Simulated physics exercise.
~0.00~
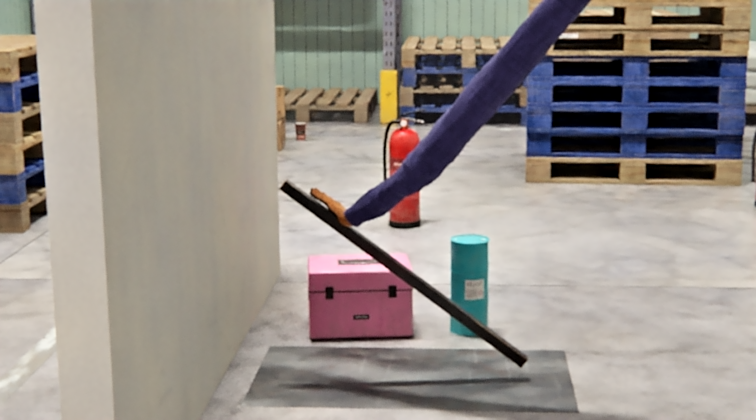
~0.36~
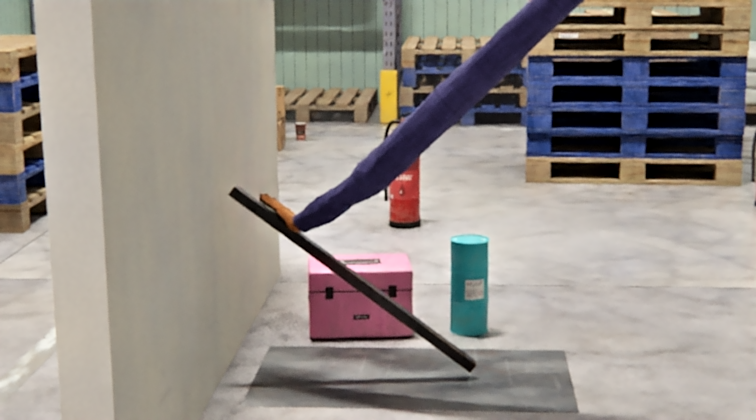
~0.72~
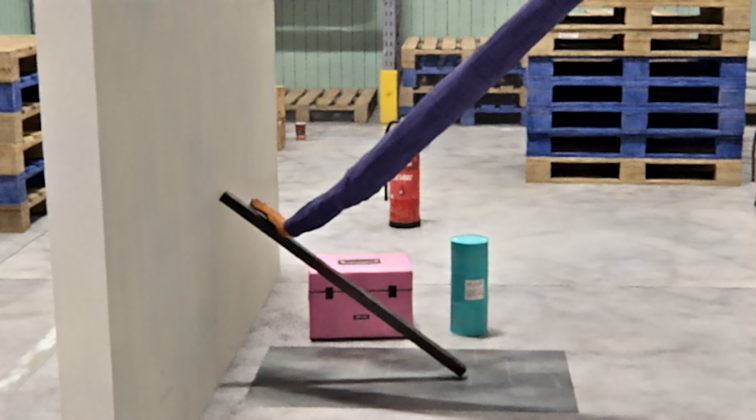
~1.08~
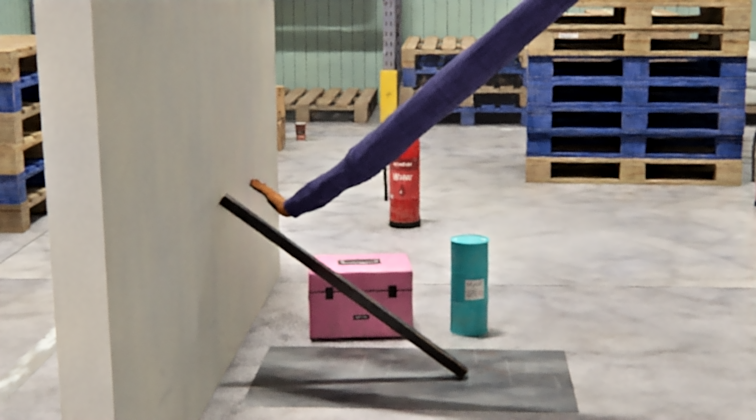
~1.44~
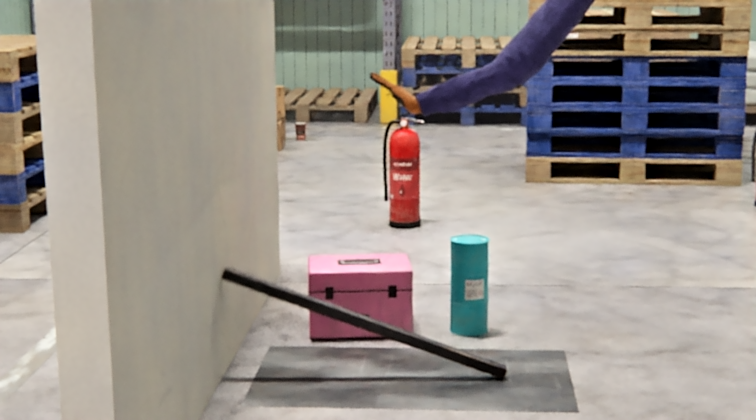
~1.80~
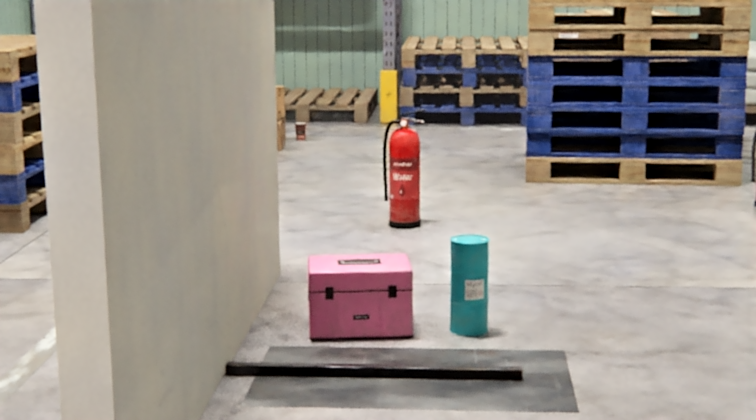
A black pole, leaned against the wall by a hand, slides down flat once released.
